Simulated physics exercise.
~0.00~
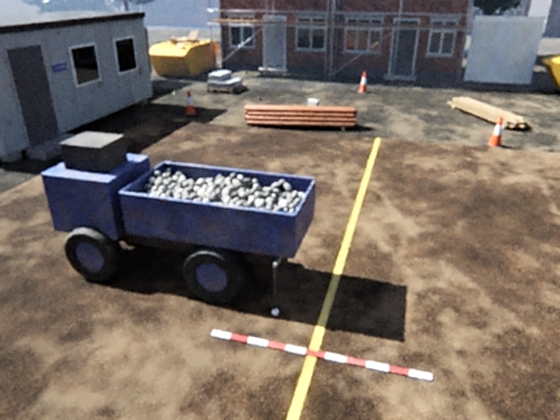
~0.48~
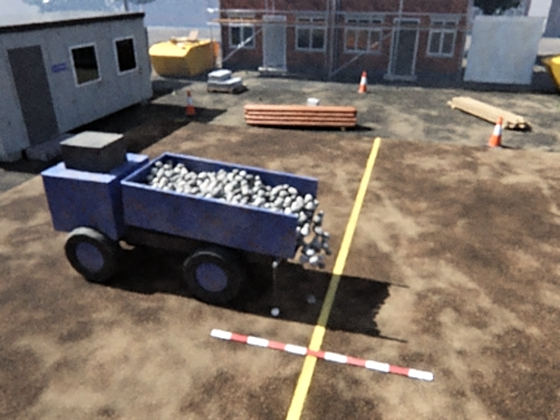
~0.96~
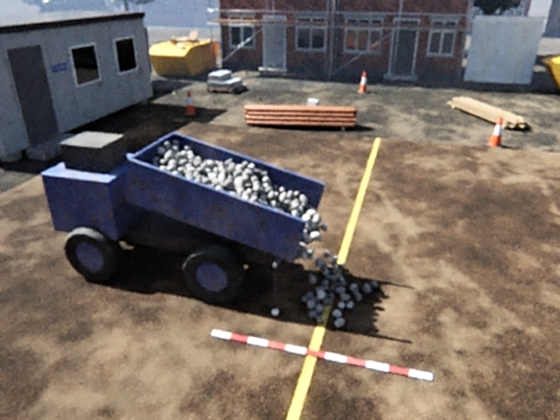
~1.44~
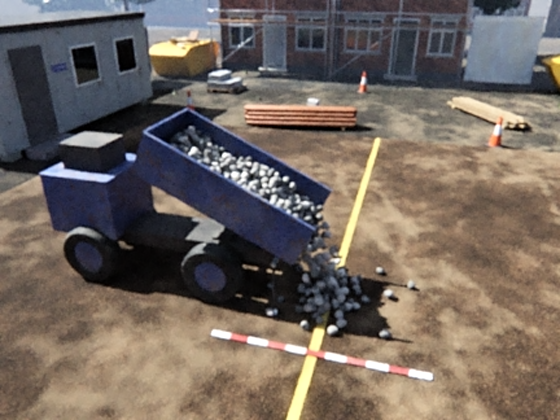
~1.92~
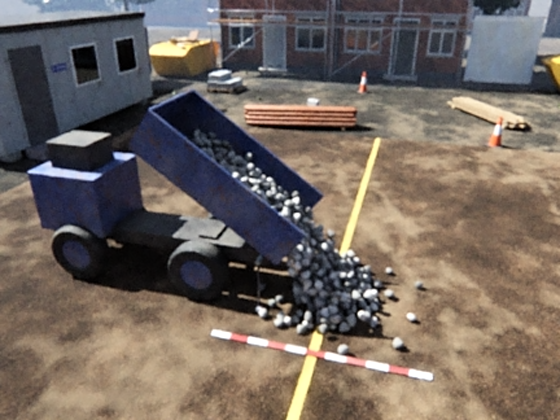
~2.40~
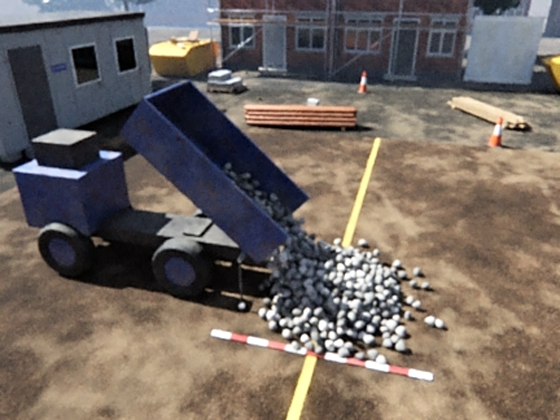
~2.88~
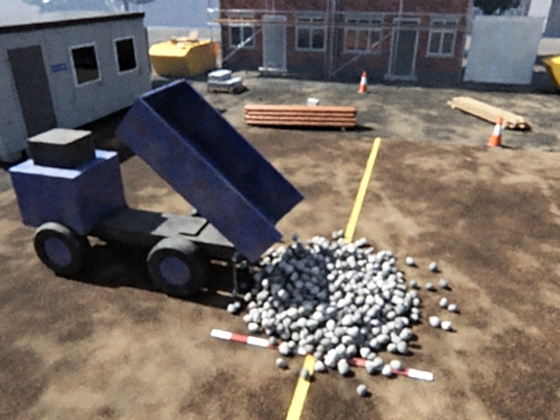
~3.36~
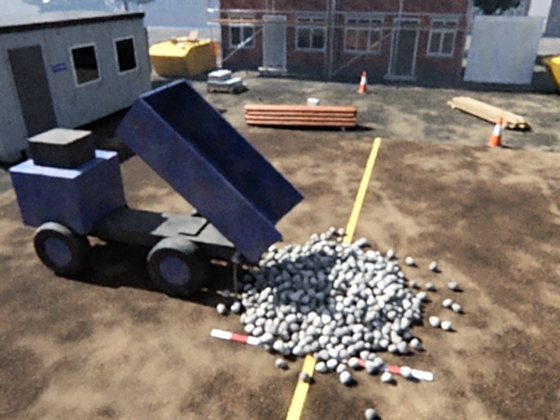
A blue dump truck loaded with grey stones tilts its bed up, and the stones pour off the back onto a yellow line on the dirt, the truck edging left as they spill, until the raised bed is empty and a heap straddles the line, partly covering a red and white pole.
